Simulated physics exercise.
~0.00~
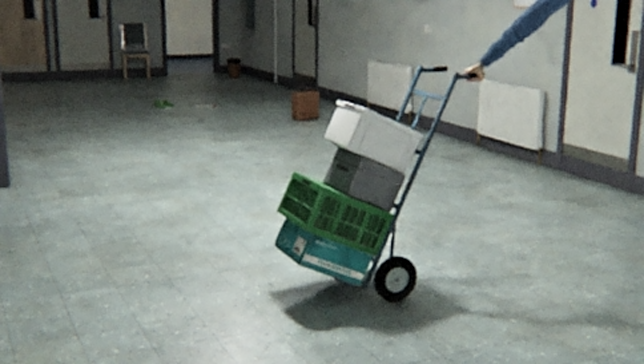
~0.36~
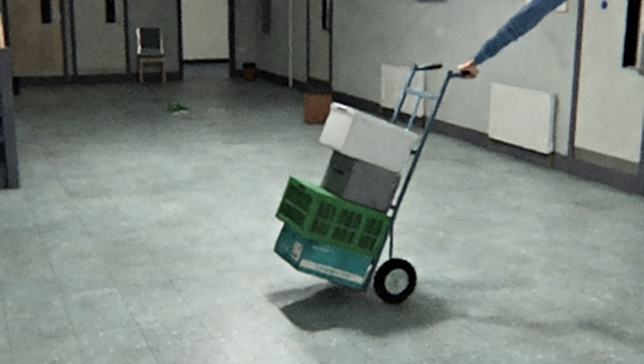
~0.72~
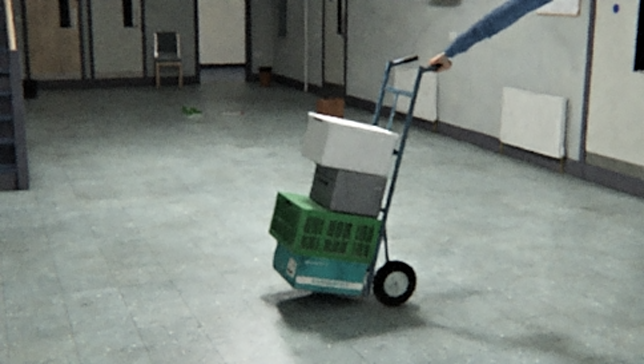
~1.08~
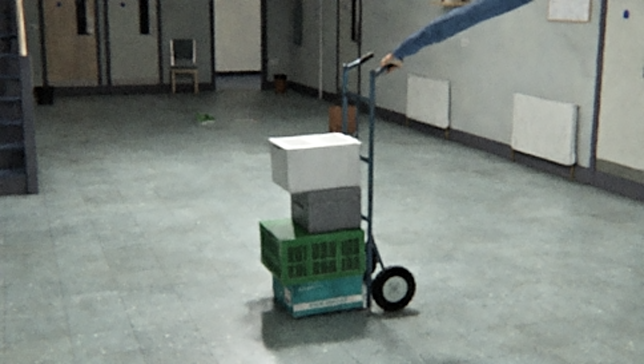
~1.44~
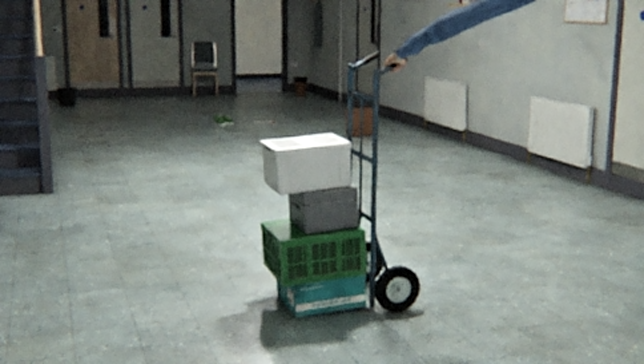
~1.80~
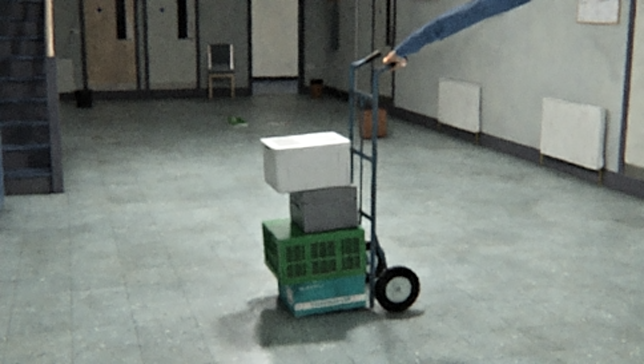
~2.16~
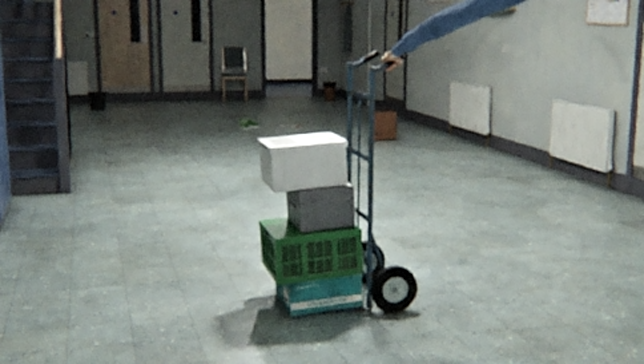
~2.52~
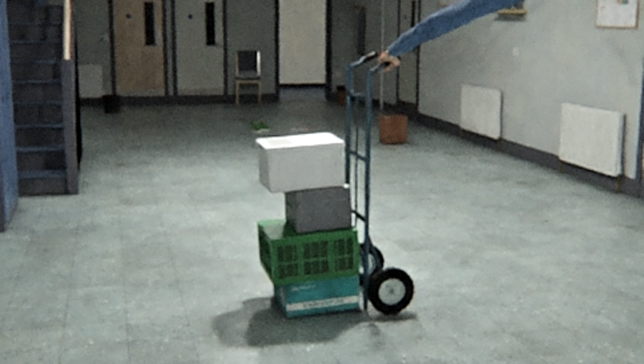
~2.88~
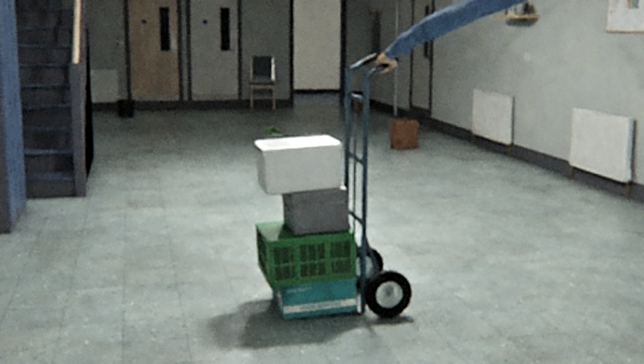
The clip opens on a sack truck leaning back to the right in a large hall, a hand on its handle and a blue-sleeved arm reaching in from the right. It carries a turquoise parcel, a green crate, a grey toolbox and a white tote, stacked from bottom to top. The hand lets the truck swing forward to the left, slowly at first and then faster, until it stands upright. The stack straightens with it, the view drifting slightly sideways. The truck then stays still, the hand still holding it, with all four items in place.
